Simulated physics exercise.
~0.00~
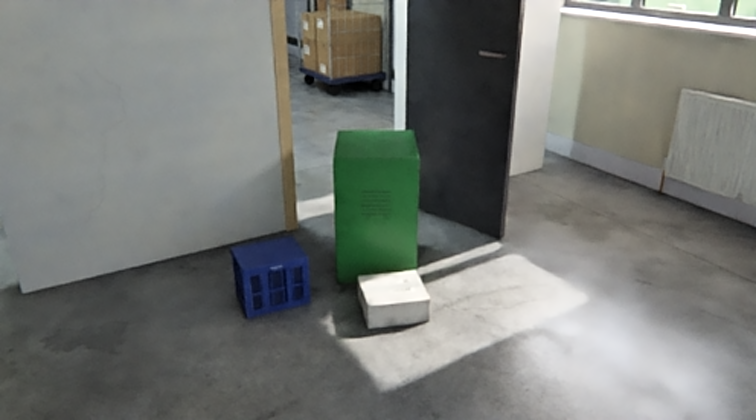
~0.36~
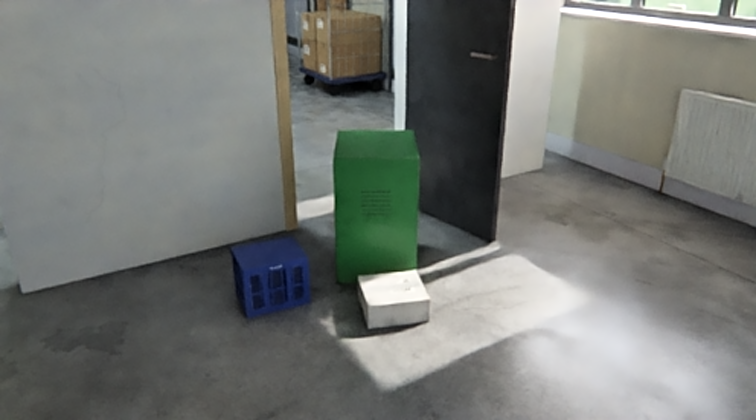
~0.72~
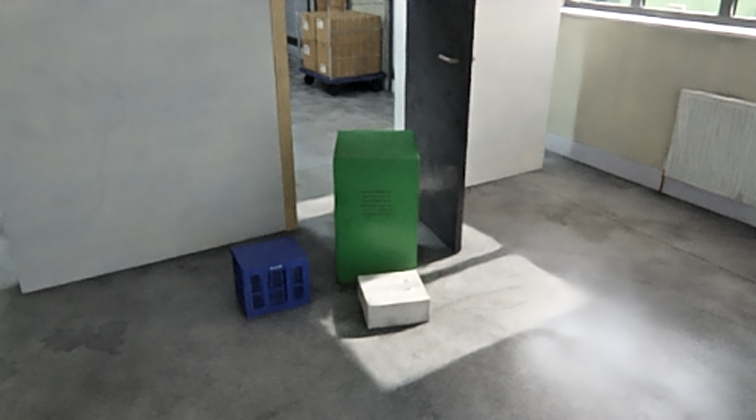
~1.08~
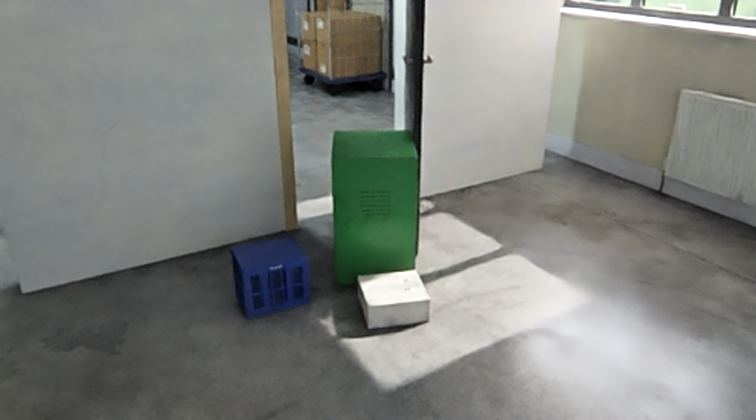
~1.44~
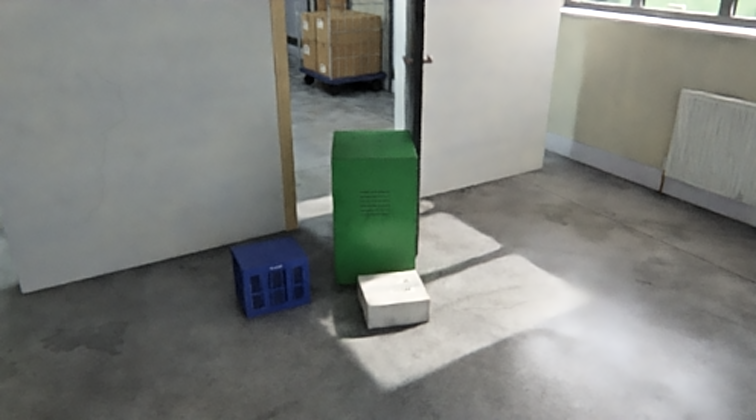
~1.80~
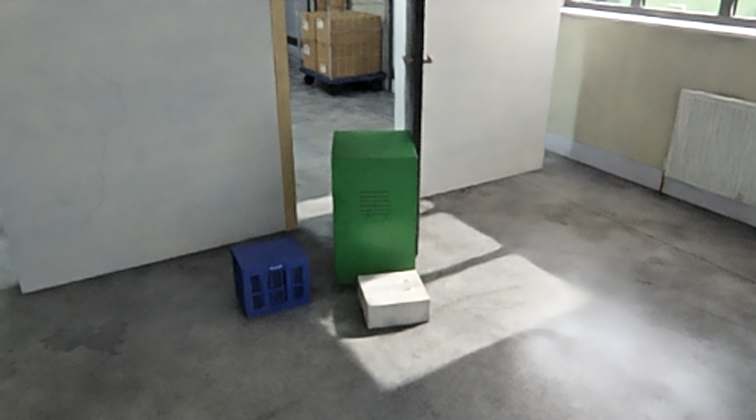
In a bare room with a grey concrete floor, a dark door stands wide open beside a doorway, through which stacked cardboard boxes are visible on a trolley. A tall green appliance stands in front of the opening, with a blue crate to its left and a small white parcel at its foot. The door begins to swing slowly leftward, then turns further until it appears narrow. It comes to a stop nearly edge-on, right behind the green appliance. The door stays there, still open, while the appliance, crate and parcel remain in place.
